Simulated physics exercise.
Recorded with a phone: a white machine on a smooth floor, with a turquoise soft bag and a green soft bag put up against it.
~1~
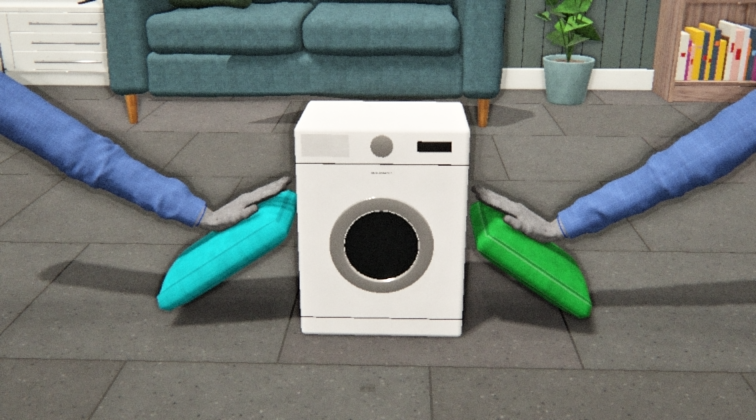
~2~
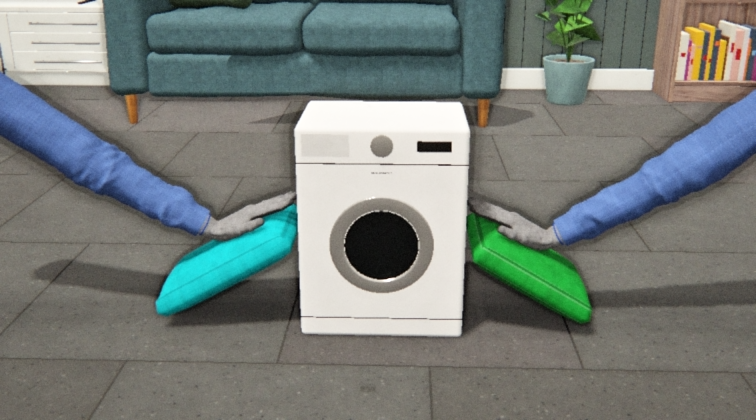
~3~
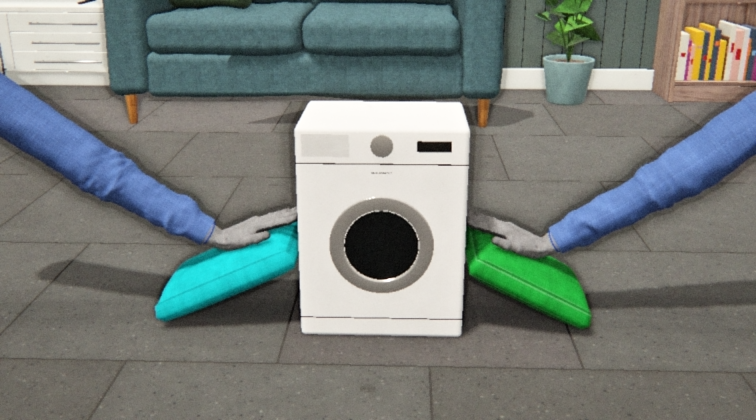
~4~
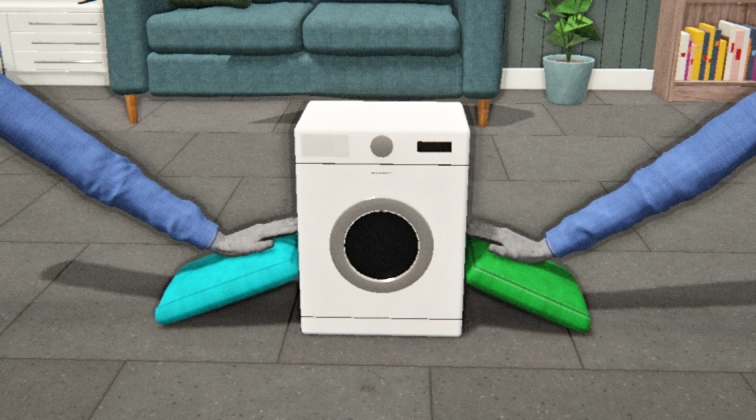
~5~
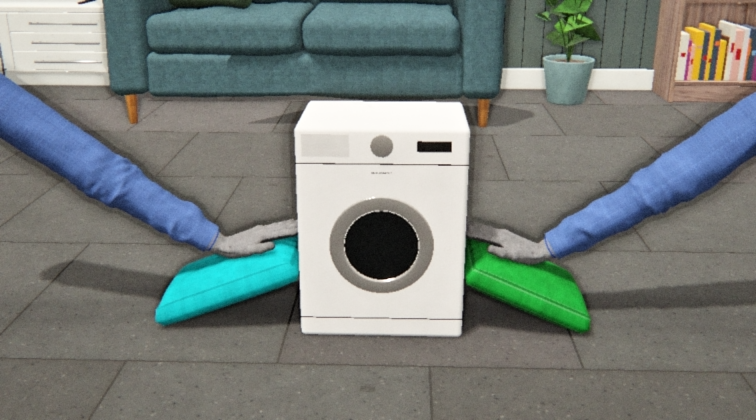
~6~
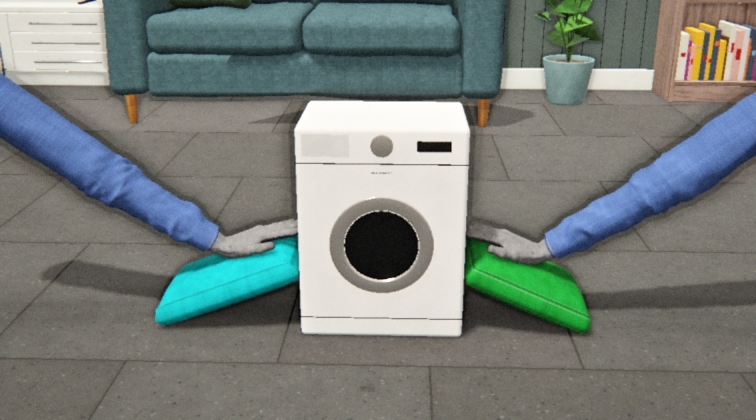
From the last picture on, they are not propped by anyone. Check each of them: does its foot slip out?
As it turns out, the turquoise soft bag slips out, the green soft bag slips out.
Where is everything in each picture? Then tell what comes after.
In the first frame, turquoise soft bag foot (164, 305), head (282, 230); green soft bag foot (585, 313), head (483, 243).
In the second frame, turquoise soft bag foot (162, 310); green soft bag foot (586, 318).
In the third frame, turquoise soft bag foot (161, 315); green soft bag foot (585, 323).
In the fourth frame, turquoise soft bag foot (160, 318); green soft bag foot (585, 326).
In the fifth frame, turquoise soft bag foot (160, 319); green soft bag foot (585, 327).
In the sixth frame, turquoise soft bag foot (160, 319), head (294, 273), at a low slant; green soft bag foot (585, 327), head (470, 278), at a low slant.
Then, 0.22 s past the final frame, turquoise soft bag flat on the floor near (233, 293); green soft bag flat on the floor near (525, 291).
Then, 0.38 s past the final frame, turquoise soft bag flat on the floor near (233, 293); green soft bag flat on the floor near (524, 297).
When it is over, turquoise soft bag flat on the floor near (233, 293); green soft bag flat on the floor near (524, 297). The turquoise soft bag slumps to the floor and the green soft bag slides down flat.
